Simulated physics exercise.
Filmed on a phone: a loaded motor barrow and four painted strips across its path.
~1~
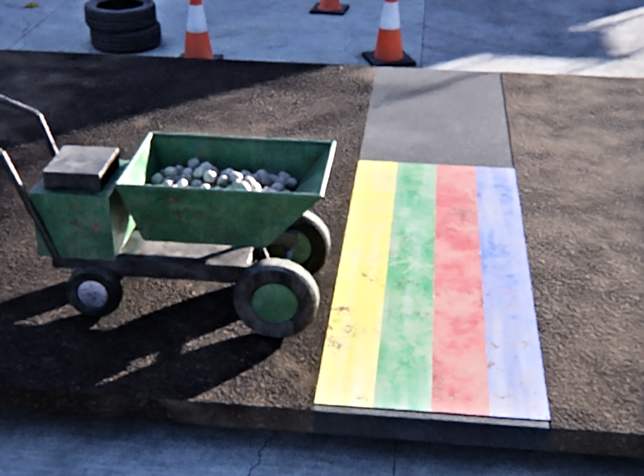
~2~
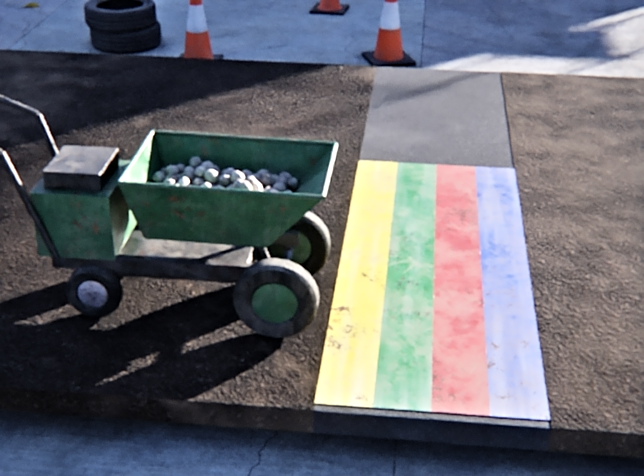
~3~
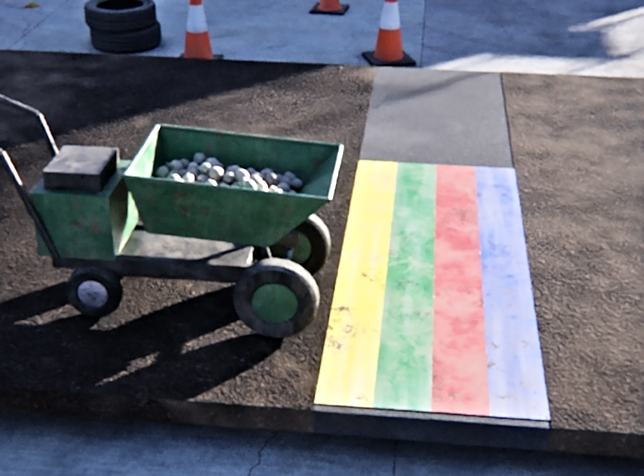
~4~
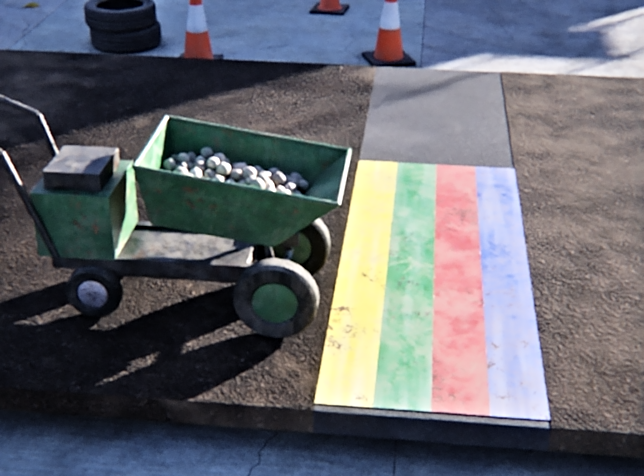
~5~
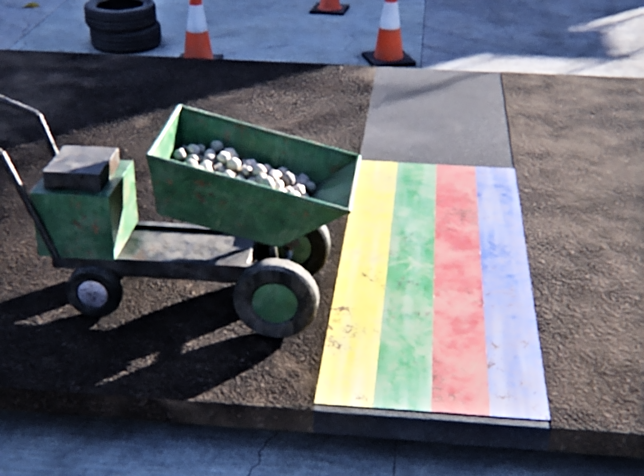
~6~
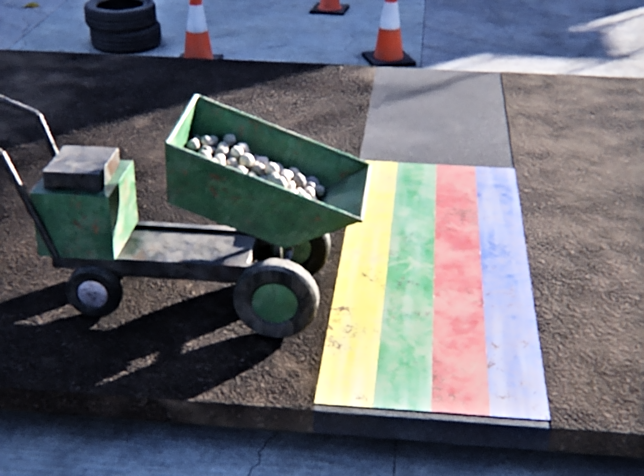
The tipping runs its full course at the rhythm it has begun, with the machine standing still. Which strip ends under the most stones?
The red strip carries the most.
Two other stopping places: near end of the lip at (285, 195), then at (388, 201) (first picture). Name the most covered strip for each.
At the first place green, at the second the strip in blue.
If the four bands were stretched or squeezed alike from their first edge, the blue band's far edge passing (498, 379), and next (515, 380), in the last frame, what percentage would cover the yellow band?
About 0 and 0 per cent.
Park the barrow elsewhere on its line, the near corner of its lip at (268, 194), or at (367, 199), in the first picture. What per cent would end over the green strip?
Near 40 % and 0 %.
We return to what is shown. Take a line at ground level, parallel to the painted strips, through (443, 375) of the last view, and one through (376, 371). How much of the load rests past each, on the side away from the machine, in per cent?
About 50 and 80 per cent.
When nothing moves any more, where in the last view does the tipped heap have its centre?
Close to (456, 310).
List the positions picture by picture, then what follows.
The first frame shows lip of the skip at (320, 197), level; top of the load at (223, 182), river pebbles; yellow strip at (349, 365); green strip at (404, 368); red strip at (460, 372); blue strip at (516, 376).
The second frame shows lip of the skip at (322, 198), level; top of the load at (211, 176).
The third frame shows lip of the skip at (328, 200), tipped barely; top of the load at (212, 187).
The fourth frame shows lip of the skip at (338, 205), tipped a little; top of the load at (195, 174).
The fifth frame shows lip of the skip at (349, 212), tipped a little; top of the load at (205, 167).
The sixth frame shows lip of the skip at (361, 221), tipped clearly; top of the load at (204, 158); yellow strip at (349, 365); green strip at (404, 368); red strip at (460, 372); blue strip at (516, 376).
Soon, skip tipped steeply; all in the skip.
A while on, skip tipped right over; about two thirds in the skip; about a quarter over the green strip; about a quarter over the red strip.
Towards the end, skip tipped right over; about a quarter in the skip; about a quarter over the green strip; about a third over the red strip; about a quarter over the blue strip; a small part off the paint.
Finally, skip tipped right over; a small part in the skip; none over the yellow strip; about a quarter over the green strip; about a third over the red strip; about a quarter over the blue strip; a small part off the paint.
